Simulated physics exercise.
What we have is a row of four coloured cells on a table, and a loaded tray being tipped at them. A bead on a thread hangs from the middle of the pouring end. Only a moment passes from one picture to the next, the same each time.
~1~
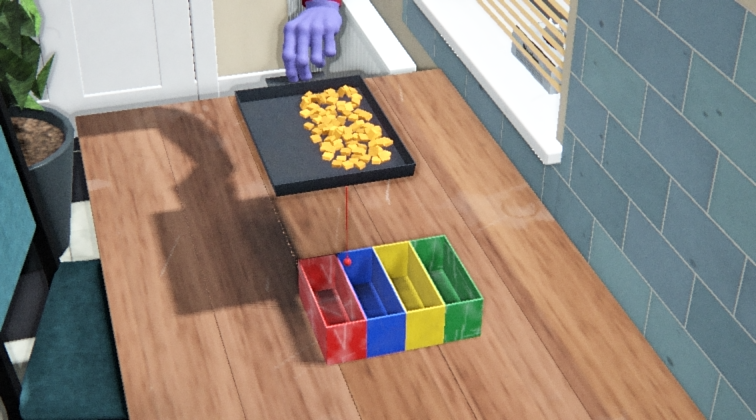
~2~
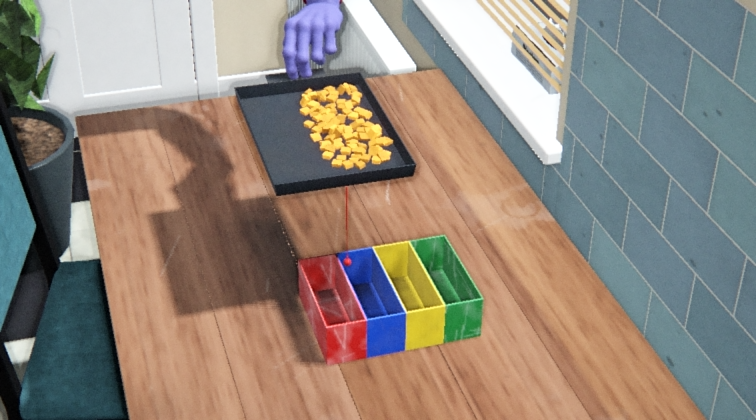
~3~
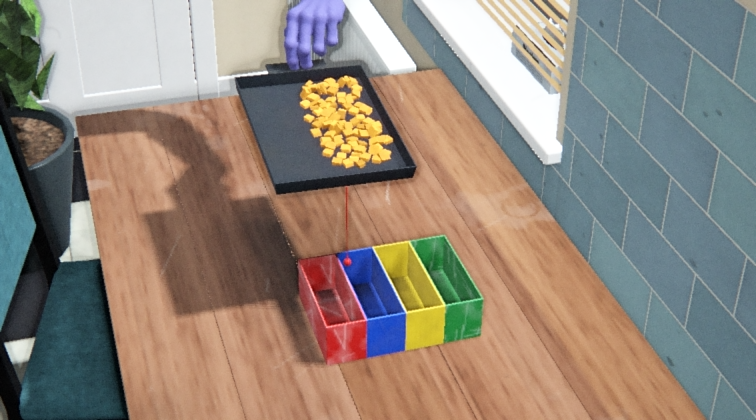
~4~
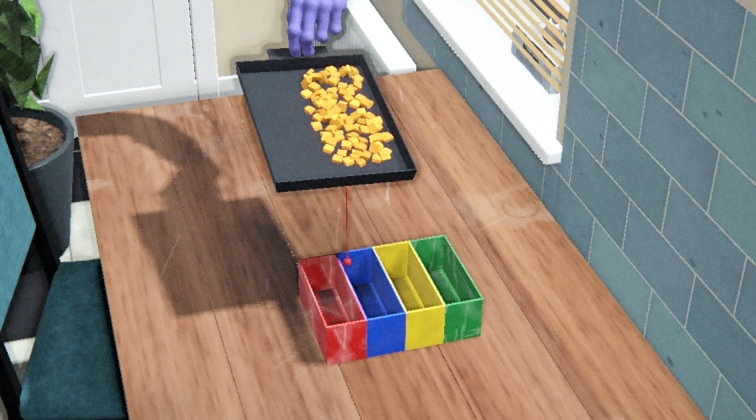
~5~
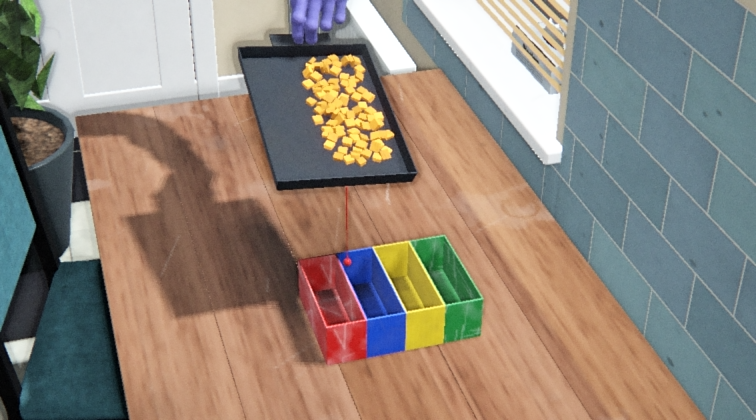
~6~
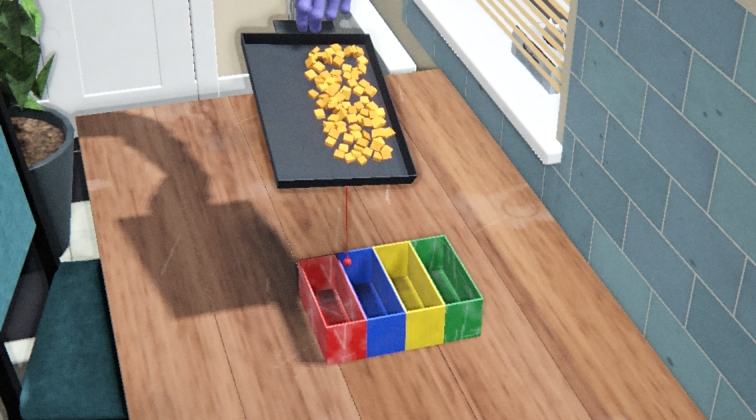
A purple-gloved hand raises the far end of a black tray of orange crackers.
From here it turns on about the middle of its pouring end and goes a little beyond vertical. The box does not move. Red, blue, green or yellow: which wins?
It favours the yellow compartment.
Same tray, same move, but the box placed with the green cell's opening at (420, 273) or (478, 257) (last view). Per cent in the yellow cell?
Near 30 % and 20 %.
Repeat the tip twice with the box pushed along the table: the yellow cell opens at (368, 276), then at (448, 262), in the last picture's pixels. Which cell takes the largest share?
In turn: The green cell; the cell in blue.
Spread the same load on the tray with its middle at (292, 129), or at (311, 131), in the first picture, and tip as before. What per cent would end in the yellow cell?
In turn 50 and 70 in a hundred.
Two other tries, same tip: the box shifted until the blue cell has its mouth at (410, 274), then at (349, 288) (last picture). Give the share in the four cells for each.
In turn 100 and 100 in a hundred.
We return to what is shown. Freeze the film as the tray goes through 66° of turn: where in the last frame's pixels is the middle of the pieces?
At about (389, 160).
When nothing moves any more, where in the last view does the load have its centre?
At about (410, 308).
Soon, tray tipped steeply; nearly all on the tray; a stray few falling or outside the box.
A while on, tray tipped past a quarter turn; about a quarter on the tray; about half in the yellow cell; a small part in the green cell; a small part in the blue cell; about a quarter falling or outside the box.
Towards the end, tray tipped past a quarter turn; most in the yellow cell; a small part in the green cell; a small part in the blue cell; a stray few falling or outside the box.
Finally, tray tipped past a quarter turn; most in the yellow cell; a small part in the green cell; a small part in the blue cell; none in the red cell; a stray few outside the box.
